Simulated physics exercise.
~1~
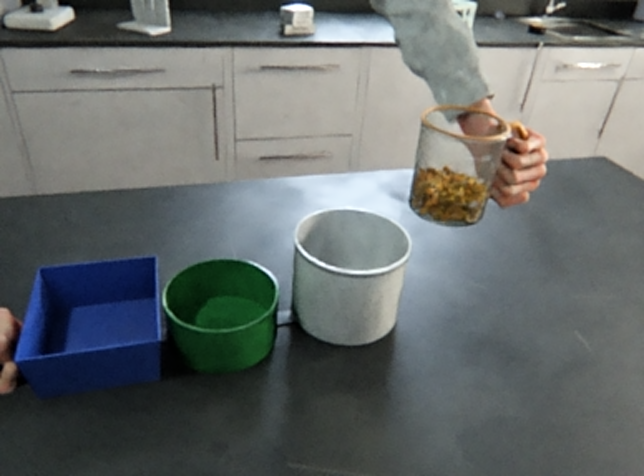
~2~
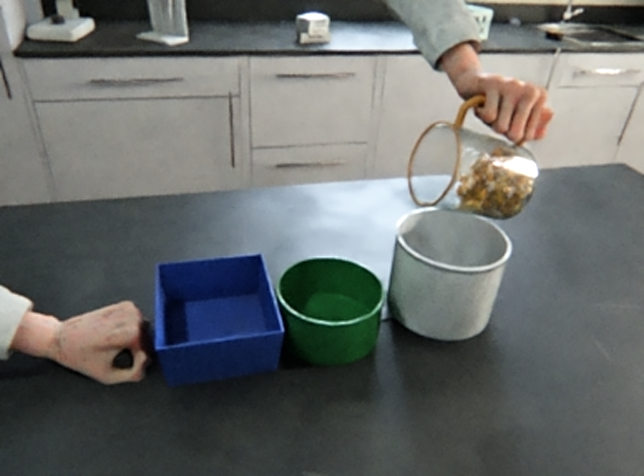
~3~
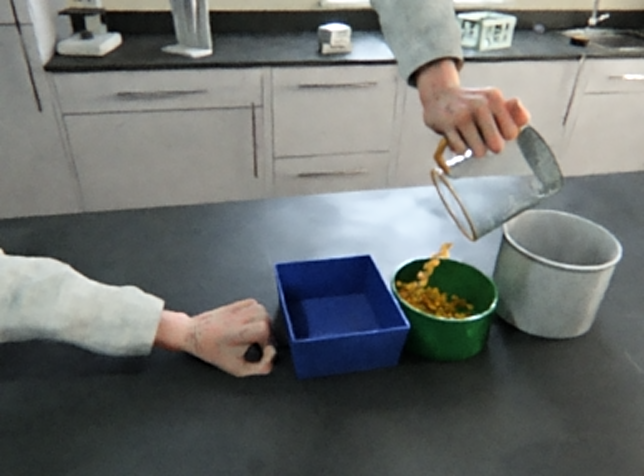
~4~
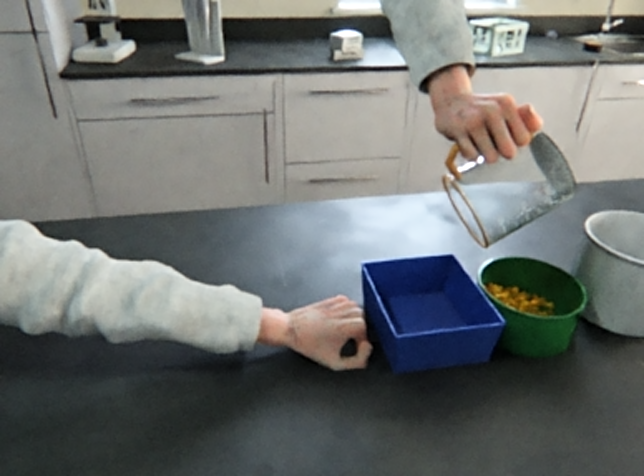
A hand tips a jug, pouring yellow pieces into the green pot as joined containers slide right.
